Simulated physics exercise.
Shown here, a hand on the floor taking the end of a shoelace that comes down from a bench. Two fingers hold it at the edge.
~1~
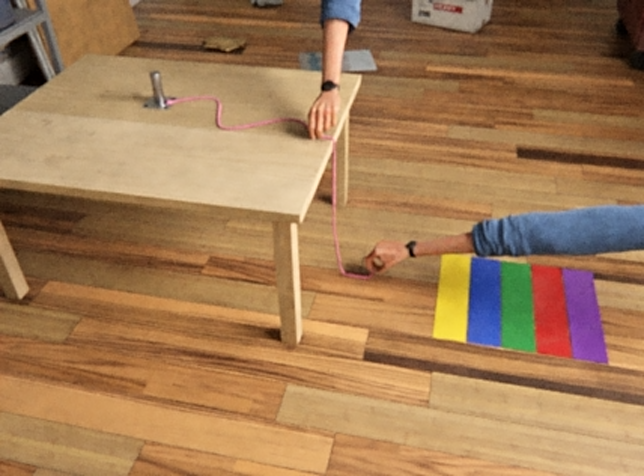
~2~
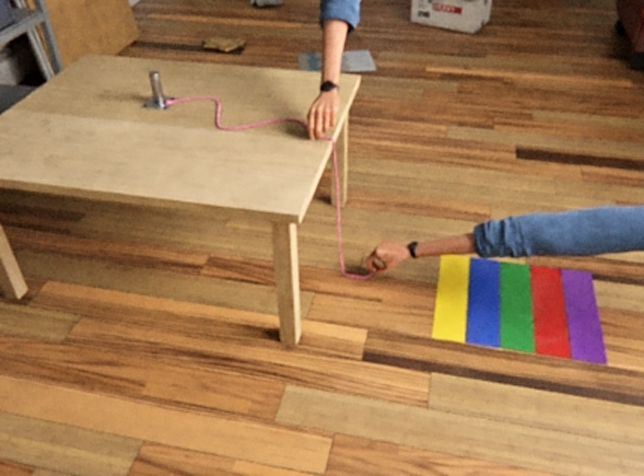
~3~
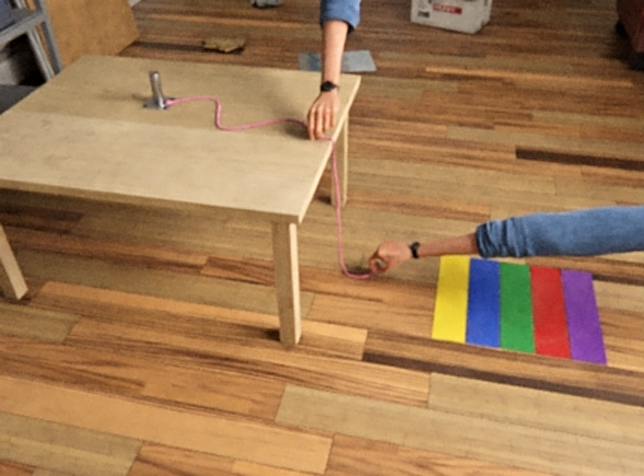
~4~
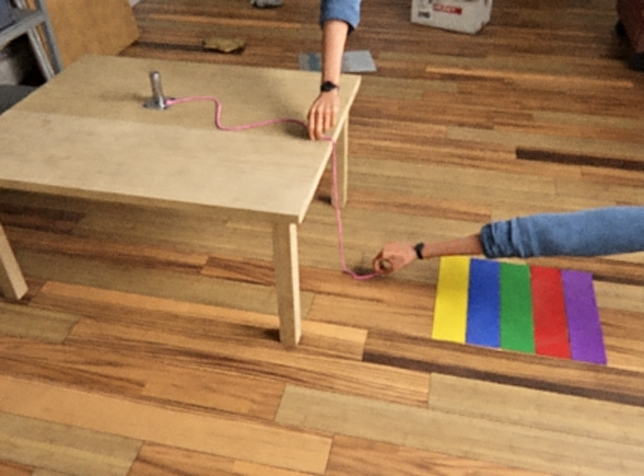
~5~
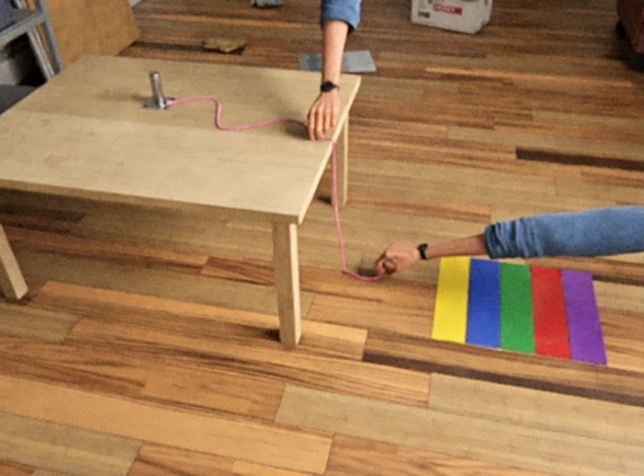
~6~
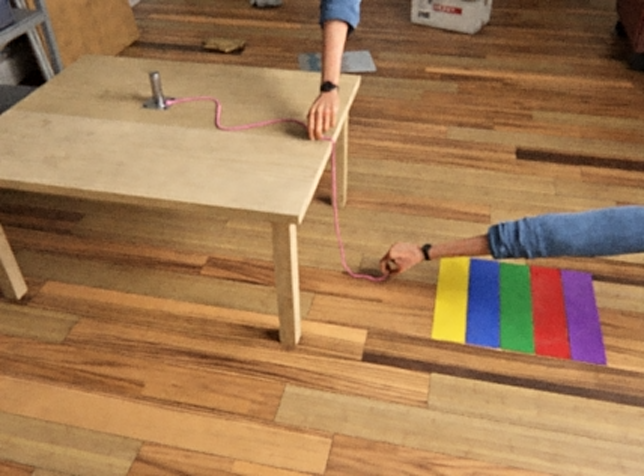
On a wooden floor beside a low table, one hand held a pink cord at the table's edge while another hand below gripped its end and drew it slightly right, near some colored stripes.
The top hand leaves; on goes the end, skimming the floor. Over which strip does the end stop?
The end stops over the red strip.
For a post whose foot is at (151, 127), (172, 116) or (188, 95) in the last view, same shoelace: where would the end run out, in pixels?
Near (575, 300), (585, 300) and (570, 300).
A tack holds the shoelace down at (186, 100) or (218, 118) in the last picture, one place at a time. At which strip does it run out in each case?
One after the other, red; green.
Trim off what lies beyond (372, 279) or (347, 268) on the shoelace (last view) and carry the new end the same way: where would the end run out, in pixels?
The places are (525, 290) and (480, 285).
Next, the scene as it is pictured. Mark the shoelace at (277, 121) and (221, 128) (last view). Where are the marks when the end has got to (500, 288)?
Near (322, 132) and (266, 124).
Soon after, end near (500, 288); over blue.
After that, end near (533, 293); over green.
At the stop, end near (553, 296); over red. It gets as far as the red strip.
